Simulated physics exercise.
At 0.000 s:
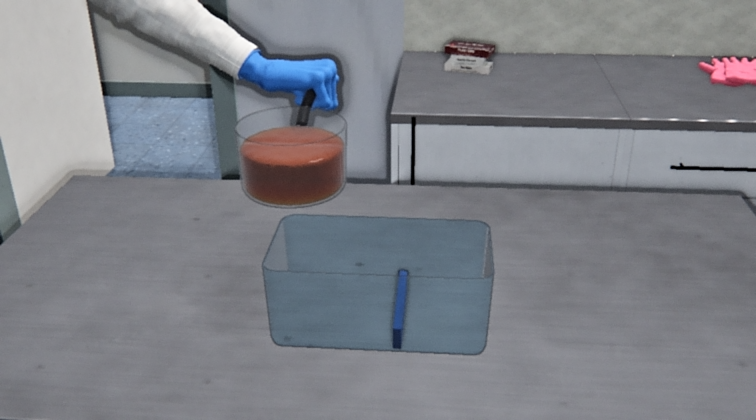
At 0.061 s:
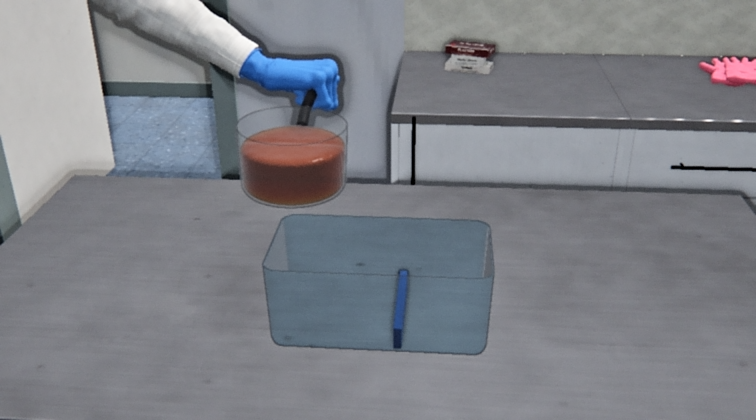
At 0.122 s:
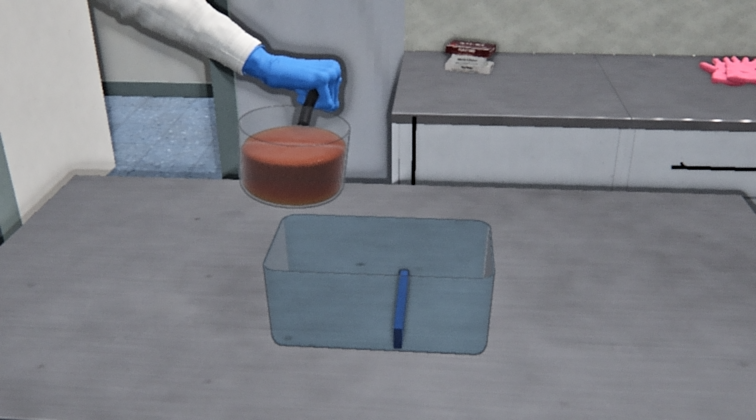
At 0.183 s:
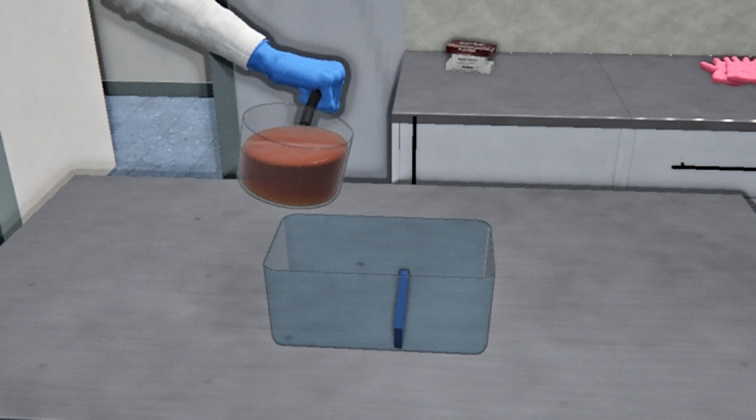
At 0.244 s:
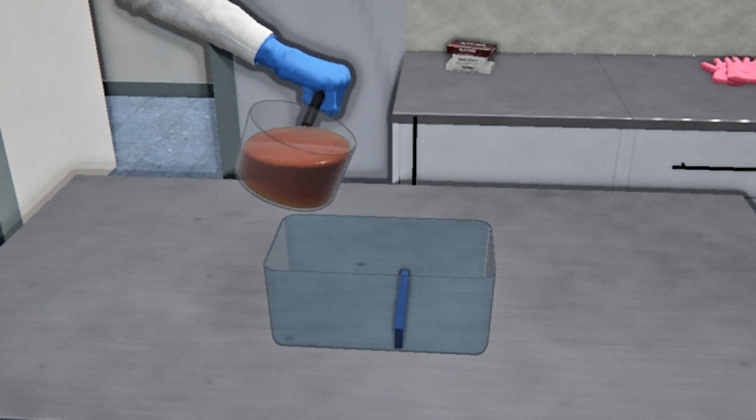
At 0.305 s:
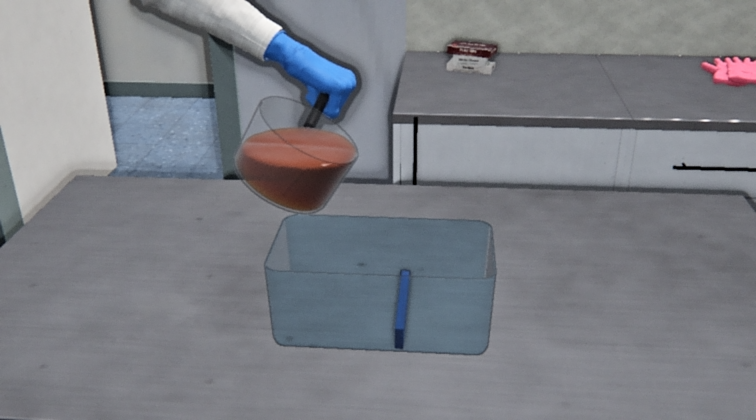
A blue-gloved hand in a pale sleeve holds a clear round pot of reddish-brown tea by a dark handle, above a grey worktop seen from slightly above. Below it sits an empty, see-through bluish oblong basin with an upright dark blue strip, while a grey counter behind carries a small box and something pink at right. The hand slowly leans the pot rightward, the tea shifting inside, while the view stays still.
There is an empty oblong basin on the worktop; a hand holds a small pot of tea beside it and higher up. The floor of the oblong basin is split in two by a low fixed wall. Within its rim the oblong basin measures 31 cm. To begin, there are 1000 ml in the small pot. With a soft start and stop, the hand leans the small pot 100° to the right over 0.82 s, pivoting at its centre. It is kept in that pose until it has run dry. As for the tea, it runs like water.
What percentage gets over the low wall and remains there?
39 %.
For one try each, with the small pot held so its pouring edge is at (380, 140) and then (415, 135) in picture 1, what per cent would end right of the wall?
In turn about 70 and 65 per cent.
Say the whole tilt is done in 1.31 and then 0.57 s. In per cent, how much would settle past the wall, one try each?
Respectively 50 and 30 %.
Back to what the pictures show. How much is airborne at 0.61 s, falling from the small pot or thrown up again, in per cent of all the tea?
Near 34 per cent of it all.
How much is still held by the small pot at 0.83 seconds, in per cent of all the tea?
14 in a hundred, give or take.
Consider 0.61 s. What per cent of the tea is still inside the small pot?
Roughly 48 percent.
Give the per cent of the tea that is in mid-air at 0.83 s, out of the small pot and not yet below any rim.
Near 9 per cent, I'd say.
Then, 0.61 s in, the tilt is 85° and 49 per cent is still to pour, 8 is left of the wall and 10 right of it.
Then, 0.83 s in, the tilt is 100° and 13 per cent is still to pour, 37 is left of the wall and 41 right of it.
Then, 1.07 s in, the tilt is 100° and 3 per cent is still to pour, 56 is left of the wall and 38 right of it.
Then, 1.32 s in, the tilt is 100° and 0 per cent is still to pour, 60 is left of the wall and 39 right of it.
Finally, 60 per cent lies left of the wall, 39 right of it and 1 outside.
